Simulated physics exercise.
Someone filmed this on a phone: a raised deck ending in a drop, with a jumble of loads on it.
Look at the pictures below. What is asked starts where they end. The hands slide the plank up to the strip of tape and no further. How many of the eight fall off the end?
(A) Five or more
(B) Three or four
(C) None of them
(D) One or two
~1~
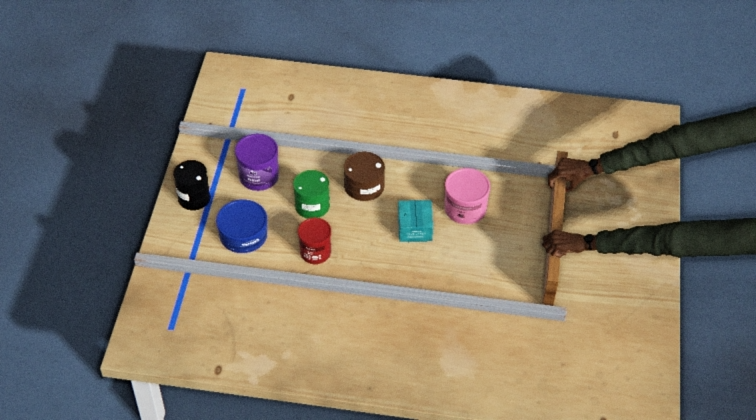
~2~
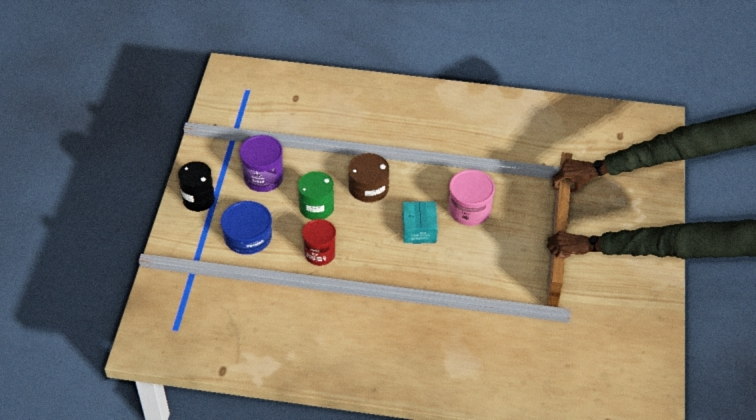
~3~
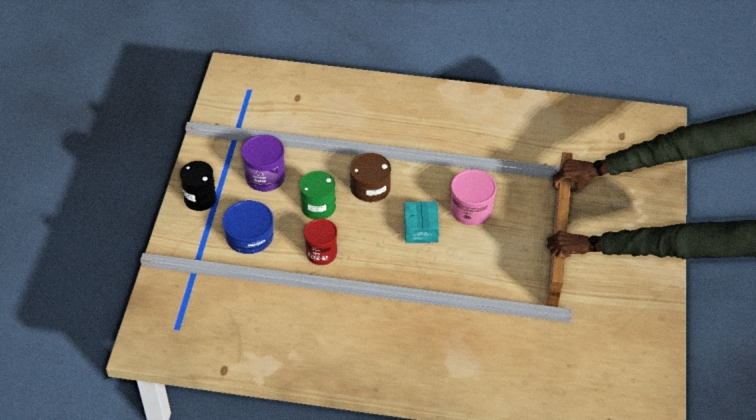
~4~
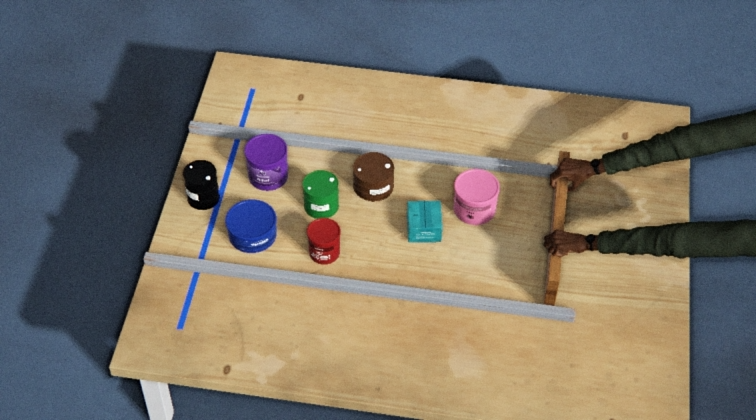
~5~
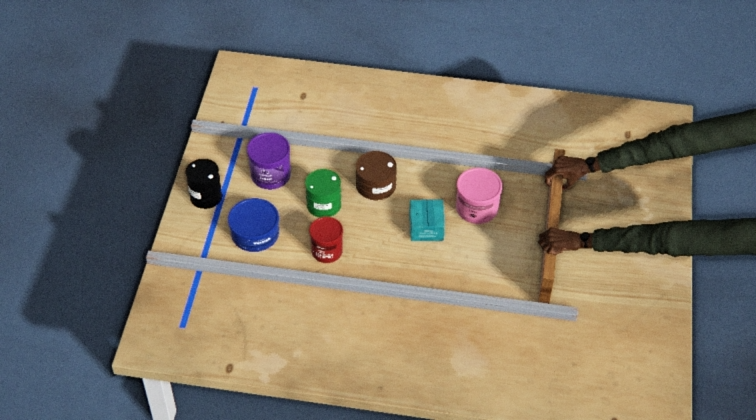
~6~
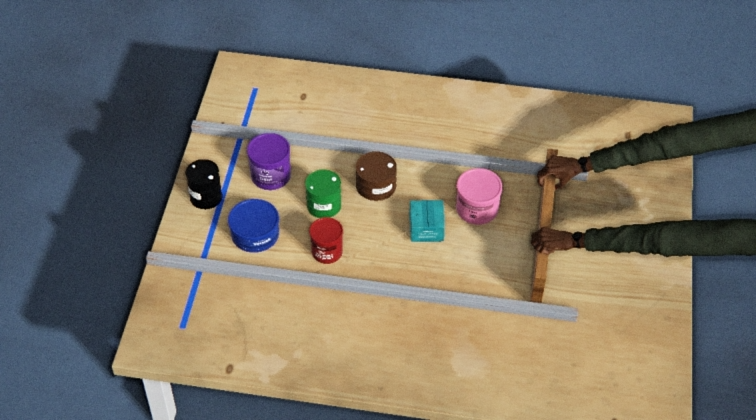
Answer: B.
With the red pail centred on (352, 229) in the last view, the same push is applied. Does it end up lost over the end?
Note: Red pail is safe.
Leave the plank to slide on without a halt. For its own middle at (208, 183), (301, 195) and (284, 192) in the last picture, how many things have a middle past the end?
Middles past end - pos 1: 4, pos 2: 0, pos 3: 0.
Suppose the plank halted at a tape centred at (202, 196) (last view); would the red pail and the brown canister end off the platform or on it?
The red pail stays put and the brown canister stays put.
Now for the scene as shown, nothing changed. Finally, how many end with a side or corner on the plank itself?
The count in contact is 4.
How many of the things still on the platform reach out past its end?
So the number is 1.
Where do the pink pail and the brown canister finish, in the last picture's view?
One is at about (204, 170), the other at about (216, 142).
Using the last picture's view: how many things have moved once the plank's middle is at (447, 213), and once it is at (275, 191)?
Tally: 2; 8.
Soon after, none off yet; black canister at rest near (204, 184); purple pail at rest near (270, 162); blue pail at rest near (254, 226).
After that, none off yet; black canister displaced a little near (194, 182); purple pail displaced about its own width near (223, 160); blue pail displaced about its own width near (208, 236).
In the end, the number that fall off is three or four; gone, blue pail, purple pail and black canister.
